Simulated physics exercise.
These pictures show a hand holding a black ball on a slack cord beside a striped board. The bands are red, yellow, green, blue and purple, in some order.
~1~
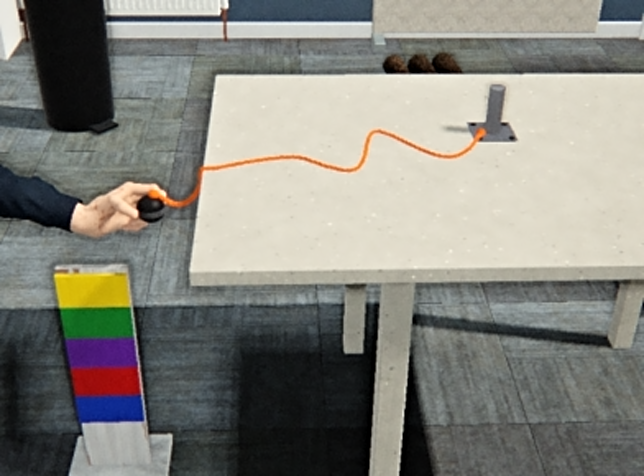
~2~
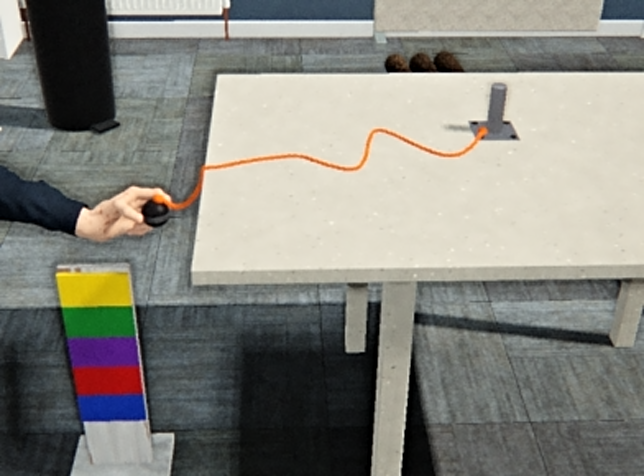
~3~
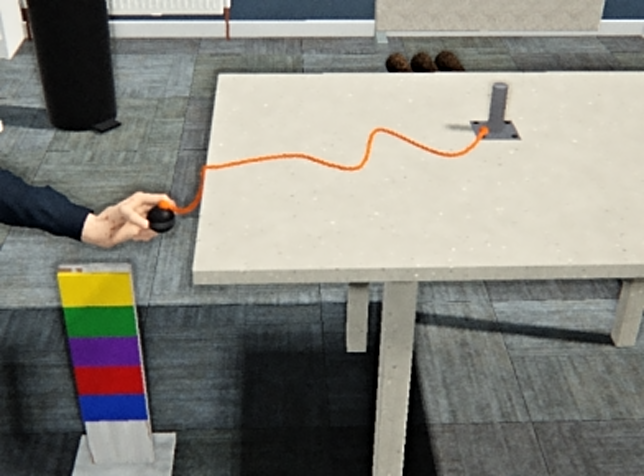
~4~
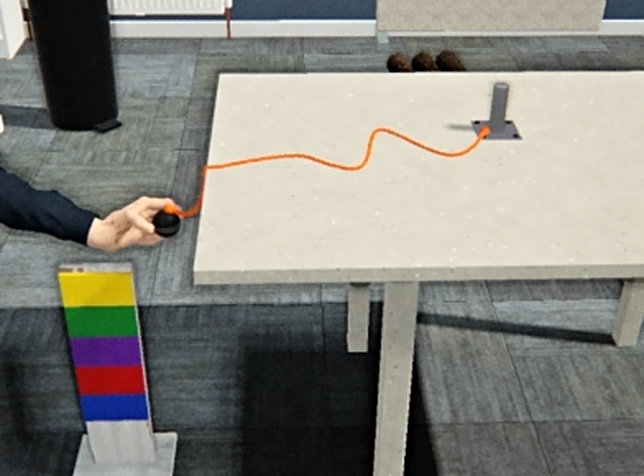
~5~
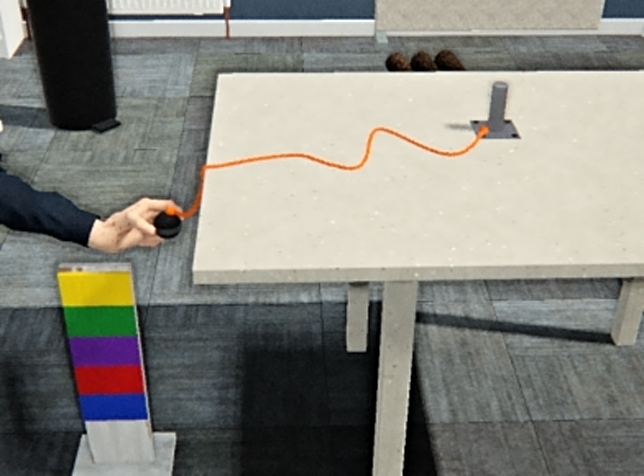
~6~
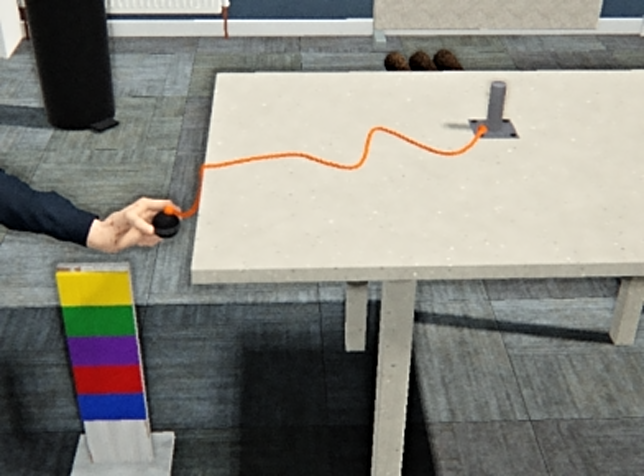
A hand holding a black ball beside a pale table shifts slightly right and downward, above a board striped yellow, green, purple, red and blue. The orange cord, running slack across the tabletop to a small metal post, barely changes shape, and the hand then stays nearly still, still gripping the ball.
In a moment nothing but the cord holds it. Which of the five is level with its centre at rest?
The cord holds its middle at purple.
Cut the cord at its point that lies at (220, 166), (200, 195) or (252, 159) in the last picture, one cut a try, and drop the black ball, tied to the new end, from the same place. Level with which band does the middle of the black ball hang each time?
It would be yellow; green; above them all.
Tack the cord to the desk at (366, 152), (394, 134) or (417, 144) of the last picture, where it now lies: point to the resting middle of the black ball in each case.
Near (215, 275), (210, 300) and (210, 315).
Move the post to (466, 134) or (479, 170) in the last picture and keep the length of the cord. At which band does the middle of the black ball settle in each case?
It would be red; red.
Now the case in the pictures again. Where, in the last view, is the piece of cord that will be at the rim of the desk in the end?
That spot is around (323, 162).
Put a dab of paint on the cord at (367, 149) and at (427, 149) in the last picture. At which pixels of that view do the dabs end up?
Near (282, 152) and (391, 139).
Soon after, ball near (233, 327); level with purple.
After that, ball near (201, 338); level with purple.
In the end, ball near (215, 335); level with purple. At purple.
